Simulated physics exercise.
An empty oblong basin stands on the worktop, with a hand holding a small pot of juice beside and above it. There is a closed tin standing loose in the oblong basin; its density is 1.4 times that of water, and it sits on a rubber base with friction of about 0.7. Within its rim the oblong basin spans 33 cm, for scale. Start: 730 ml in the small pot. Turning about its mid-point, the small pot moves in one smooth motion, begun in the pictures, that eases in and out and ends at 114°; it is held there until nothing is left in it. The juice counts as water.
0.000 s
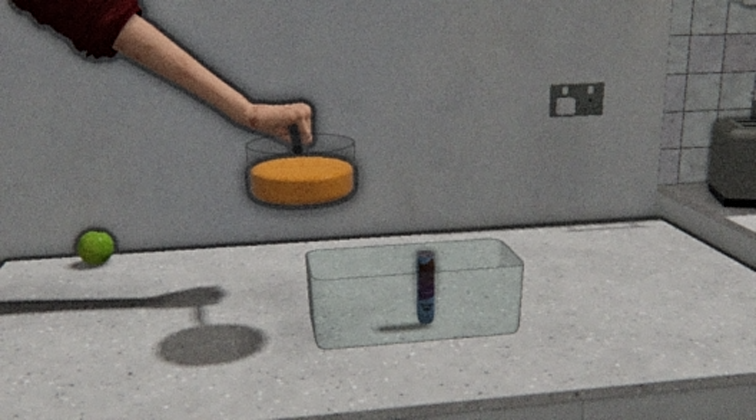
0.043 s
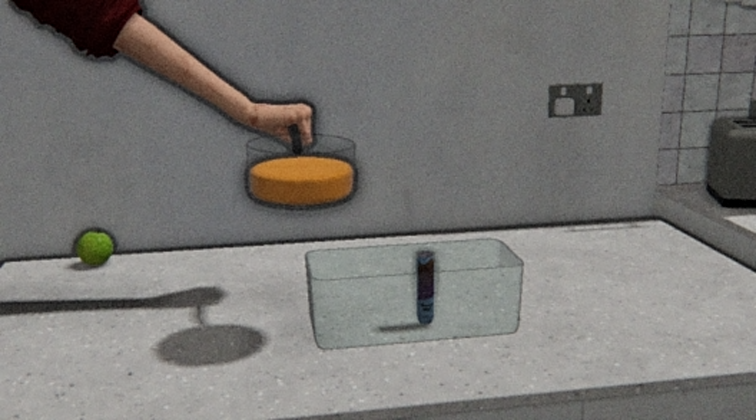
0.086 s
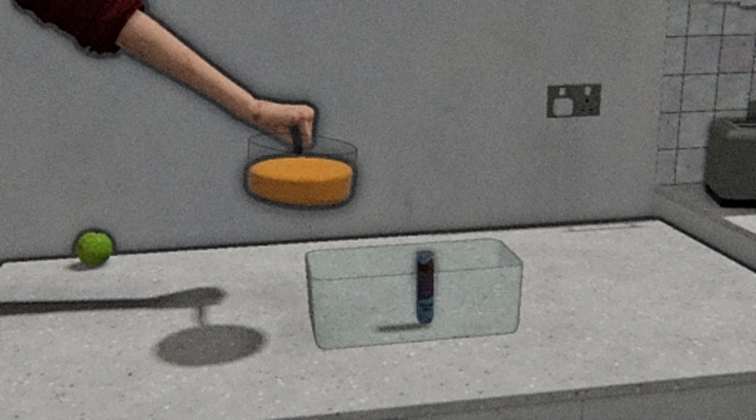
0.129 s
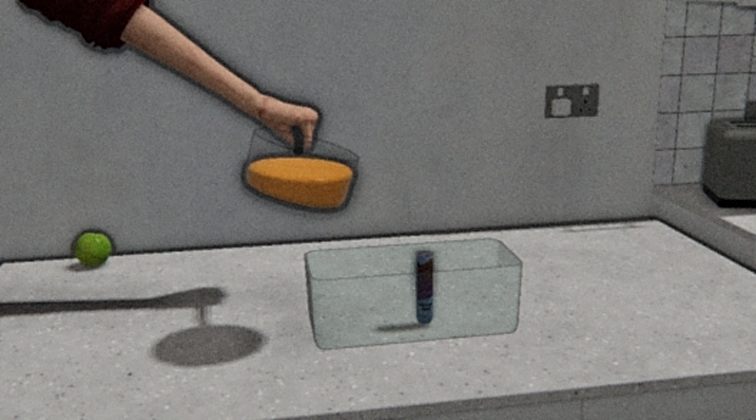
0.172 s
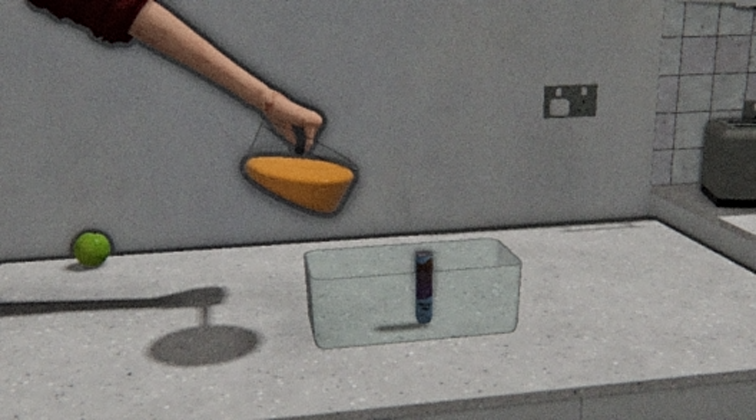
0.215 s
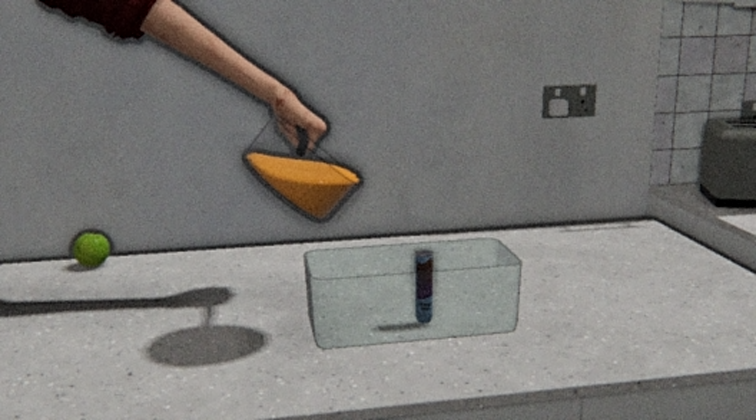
A small clear pot of orange juice, gripped from above by a hand, hangs level above and left of an empty see-through oblong basin where a dark tin stands. The hand then turns the pot smoothly, lowering its right side steeply while the juice shifts toward that side.
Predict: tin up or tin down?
My bet is it never capsizes.
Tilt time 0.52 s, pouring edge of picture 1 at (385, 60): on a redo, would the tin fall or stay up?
After that, the tin overturns.
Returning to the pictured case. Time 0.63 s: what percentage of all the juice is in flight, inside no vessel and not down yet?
Something like 7 per cent is in the air then.
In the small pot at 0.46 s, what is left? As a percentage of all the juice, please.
16 %.
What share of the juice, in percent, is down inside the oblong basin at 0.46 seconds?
I reckon close to 34 percent of it.
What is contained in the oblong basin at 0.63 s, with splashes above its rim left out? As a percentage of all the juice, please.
Roughly 90 per cent.
After 0.46 s the tilt is 110° and 16 per cent is still to pour; the tin stands where it began.
After 0.63 s the tilt is 114° and 3 per cent is still to pour; the tin stands where it began.
After 0.82 s the tilt is 114° and 0 per cent is still to pour; the tin stands where it began.
After 1.02 s the tilt is 114° and 0 per cent is still to pour; the tin stands where it began.
In the end the tin stands where it began.
